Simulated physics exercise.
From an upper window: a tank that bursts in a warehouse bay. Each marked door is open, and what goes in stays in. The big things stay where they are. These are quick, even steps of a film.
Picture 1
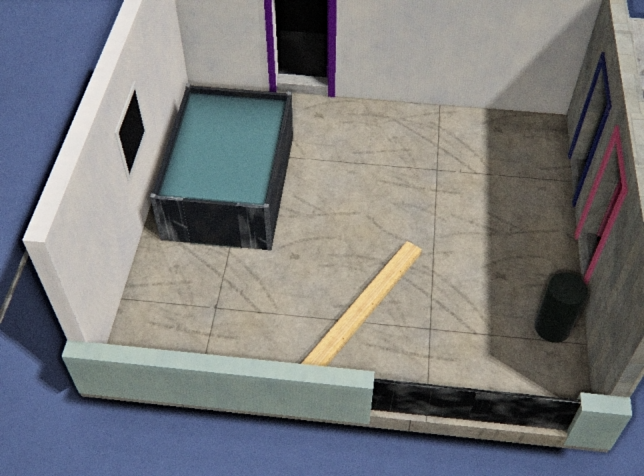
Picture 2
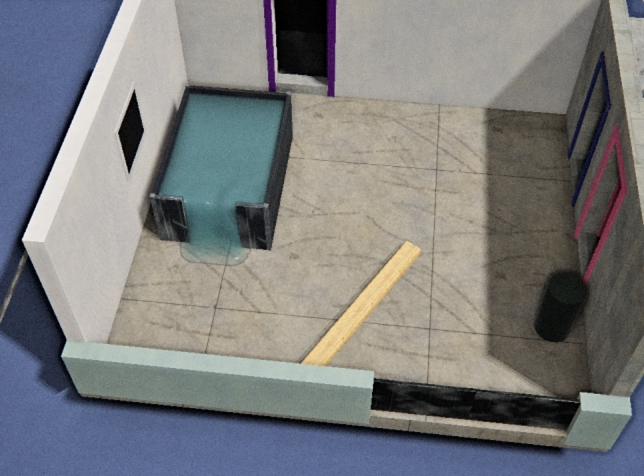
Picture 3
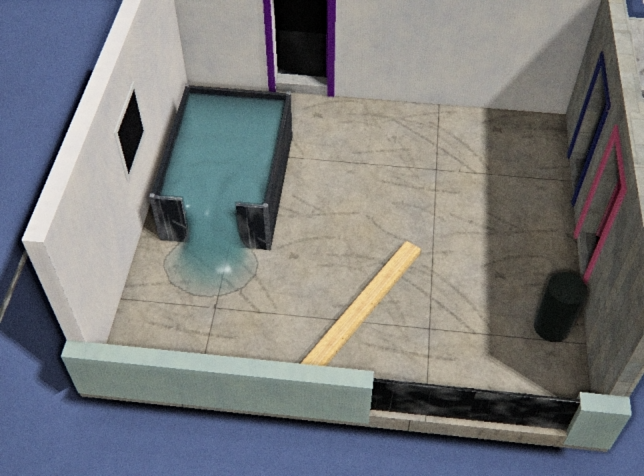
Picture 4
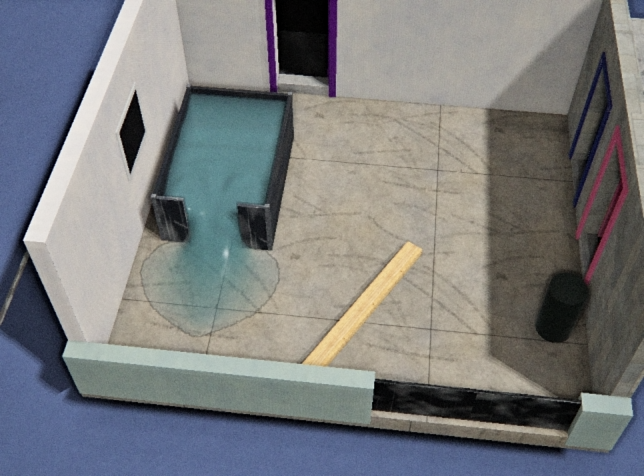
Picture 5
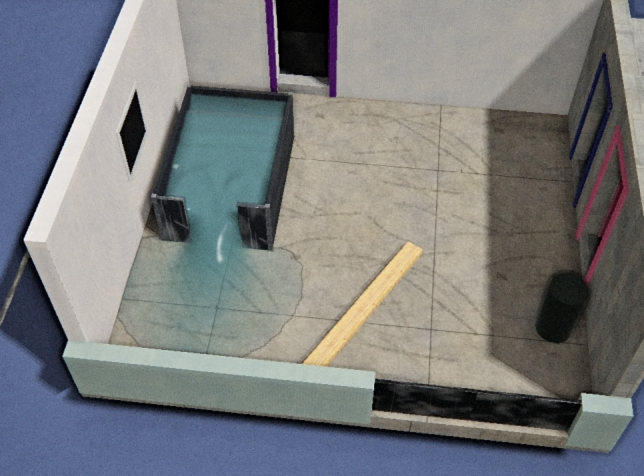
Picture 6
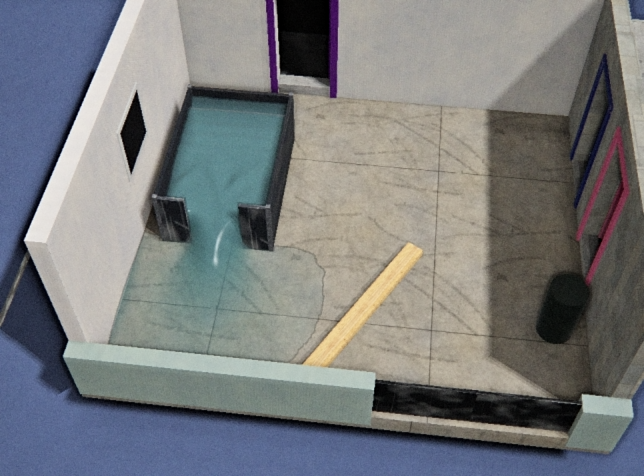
At the start, a dark-walled tank of still, blue-green water stands at the left of a walled bay. A gap opens in its near side and water pours onto the floor, spreading toward the low front wall and left wall, then widening rightward near a motionless wooden plank.
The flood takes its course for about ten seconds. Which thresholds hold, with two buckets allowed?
In the end: The pink door admits no more than that; the purple door admits no more than that; the blue door lets in a lot.
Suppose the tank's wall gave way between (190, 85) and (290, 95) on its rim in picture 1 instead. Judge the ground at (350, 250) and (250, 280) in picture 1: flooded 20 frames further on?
In that order: Free of water, clear.
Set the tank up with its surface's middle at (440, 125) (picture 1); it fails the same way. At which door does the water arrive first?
The door marked pink.
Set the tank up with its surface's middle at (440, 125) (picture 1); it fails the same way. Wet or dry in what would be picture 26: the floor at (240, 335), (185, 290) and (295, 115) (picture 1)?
In turn: Flooded, under water, clear.
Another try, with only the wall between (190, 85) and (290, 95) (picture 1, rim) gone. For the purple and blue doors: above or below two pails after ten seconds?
My reading: Purple is over, blue passes that mark.
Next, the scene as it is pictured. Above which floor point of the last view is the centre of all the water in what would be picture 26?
Around (258, 261).
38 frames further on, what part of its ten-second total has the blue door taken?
Near 0 in a hundred.
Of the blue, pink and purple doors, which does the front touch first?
It is the door marked pink.
A moment on, water covers 20 % of the floor; the pink door not reached, the purple door not reached, the blue door not reached.
Next, water covers 30 % of the floor; the pink door not reached, the purple door not reached, the blue door not reached.
Then, water covers 55 % of the floor; the pink door not reached, the purple door not reached, the blue door not reached.
Later, water covers 95 % of the floor; the pink door wet at the sill, nothing in, the purple door wet at the sill, nothing in, the blue door wet at the sill, nothing in.
In the end, water covers 95 % of the floor; the pink door wet at the sill, nothing in, the purple door wet at the sill, nothing in, the blue door over two buckets in.
